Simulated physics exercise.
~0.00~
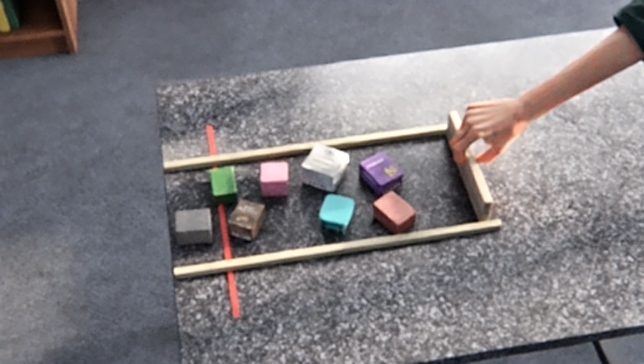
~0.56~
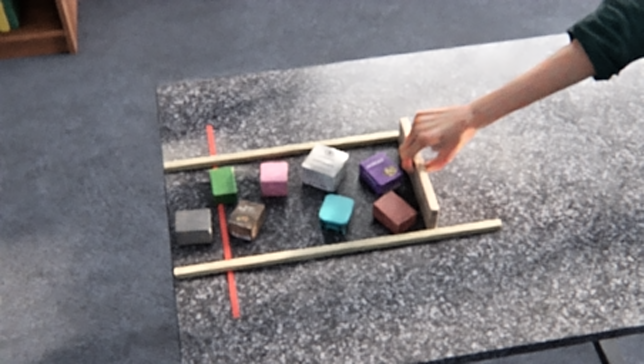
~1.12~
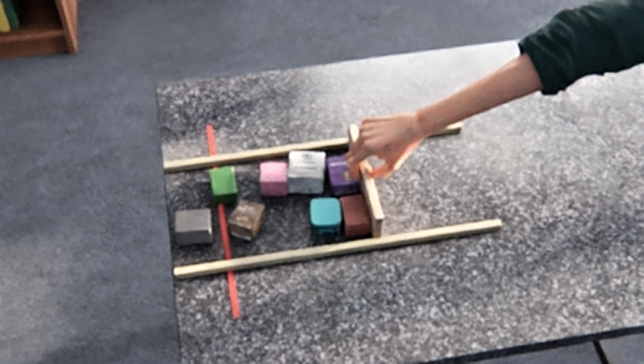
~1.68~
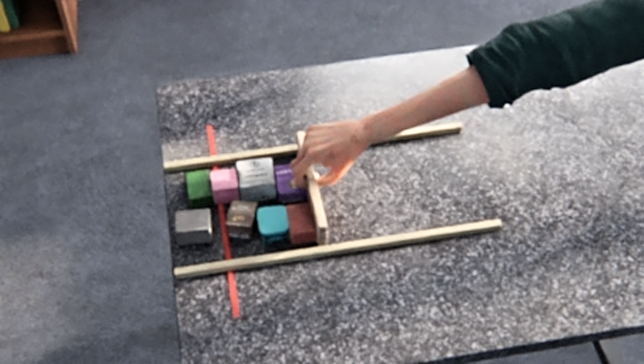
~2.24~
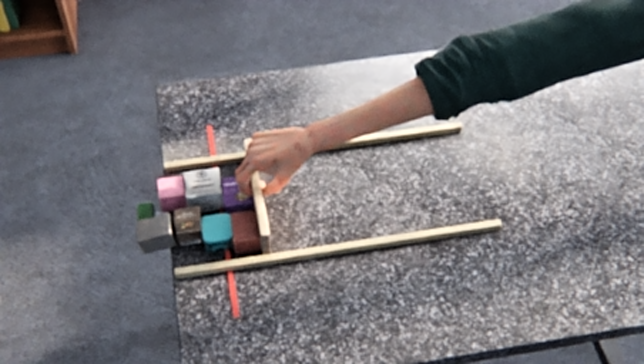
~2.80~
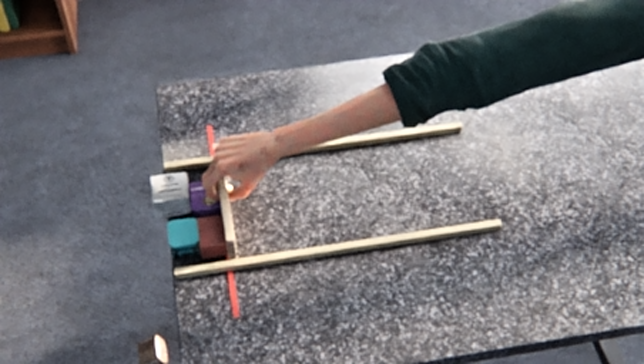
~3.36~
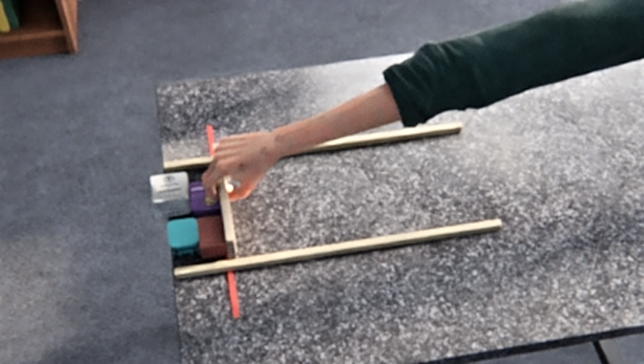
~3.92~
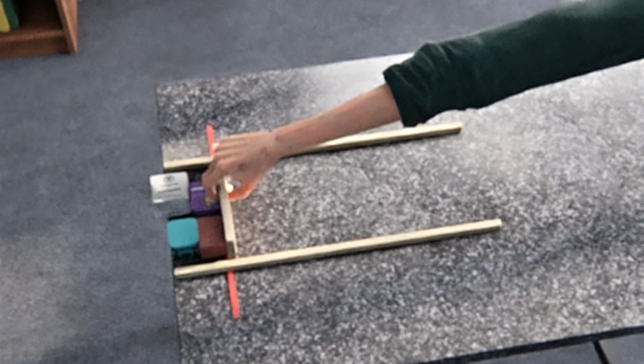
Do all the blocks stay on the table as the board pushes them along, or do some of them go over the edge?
Some go over the edge. The pink, green, grey and brown blocks drop off, while the white, purple, teal and reddish ones remain by the board.
On a speckled tabletop, a hand slides a board left between rails, pushing four blocks off while four stay at the edge.
